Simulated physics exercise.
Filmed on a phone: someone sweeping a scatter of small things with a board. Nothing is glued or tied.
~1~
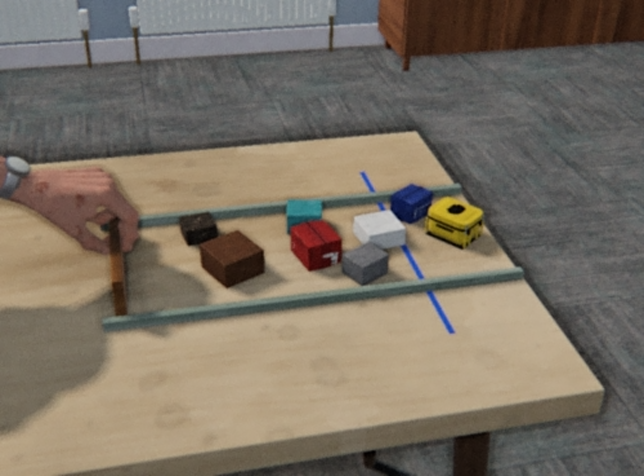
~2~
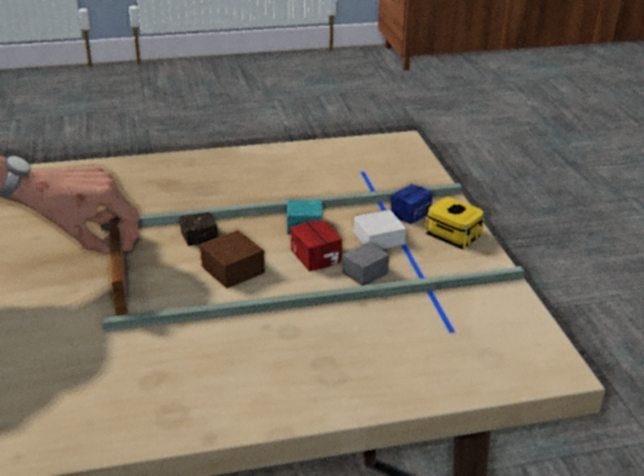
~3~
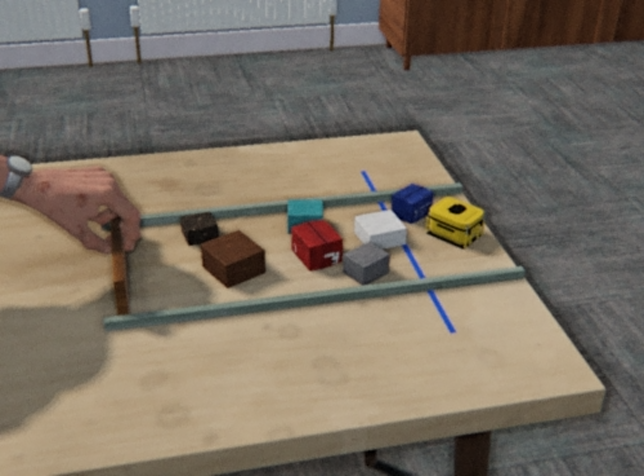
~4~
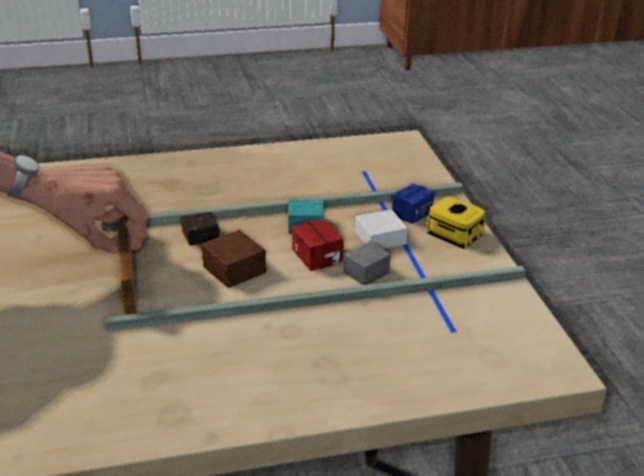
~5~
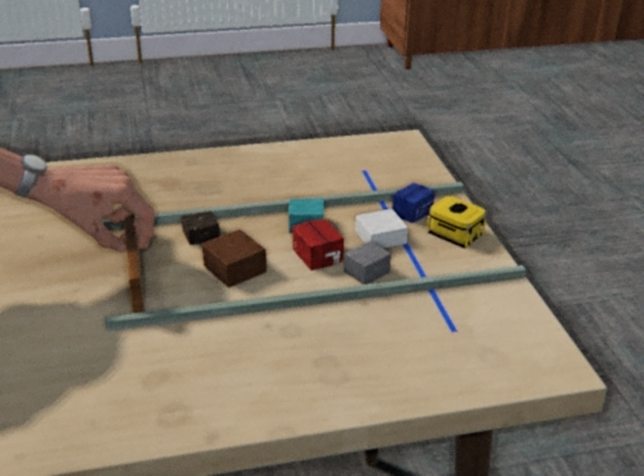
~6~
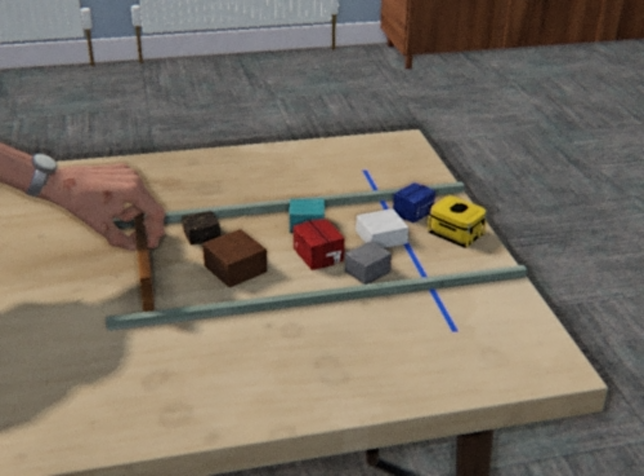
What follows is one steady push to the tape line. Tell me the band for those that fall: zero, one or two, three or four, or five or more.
As it turns out, the number that fall off is one or two.
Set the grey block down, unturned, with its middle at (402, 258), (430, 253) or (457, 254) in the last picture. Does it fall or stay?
The grey block is kept; holds on; holds on.
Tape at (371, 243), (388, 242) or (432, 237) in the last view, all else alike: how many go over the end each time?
In that order 1, 1 and 3.
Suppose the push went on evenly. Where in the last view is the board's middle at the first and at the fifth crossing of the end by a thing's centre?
Its middle is around (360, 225) and later (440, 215).
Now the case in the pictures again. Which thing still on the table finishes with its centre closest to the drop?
Foremost is the white block.
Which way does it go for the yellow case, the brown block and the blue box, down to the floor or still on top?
The yellow case tumbles off; the brown block does not fall; the blue box remains up.
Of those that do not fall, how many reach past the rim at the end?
2 of them.
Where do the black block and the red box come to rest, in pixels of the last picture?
The black block at (405, 208), the red box at (466, 225).
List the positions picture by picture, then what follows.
In the first picture, yellow case (455, 222); blue box (411, 204); white block (379, 231); board (117, 254); tape (401, 241).
In the second picture, blue box (411, 204); board (117, 253).
In the third picture, white block (380, 230); black block (200, 229).
In the fourth picture, yellow case (456, 222); brown block (234, 258).
In the fifth picture, blue box (413, 203); red box (318, 244).
In the sixth picture, yellow case (457, 221); blue box (414, 203); white block (382, 229); board (143, 250); tape (404, 240).
Soon after, none off yet; yellow case at rest near (457, 221); blue box at rest near (414, 203); white block at rest near (382, 229).
Then, none off yet; yellow case at rest near (457, 221); blue box at rest near (414, 203); white block moved a little near (396, 227).
Further on, none off yet; yellow case moved about its own width near (500, 219); blue box moved about its own width near (438, 195); white block moved well along near (452, 216).
At rest, the number that fall off is one or two; fallen, yellow case.
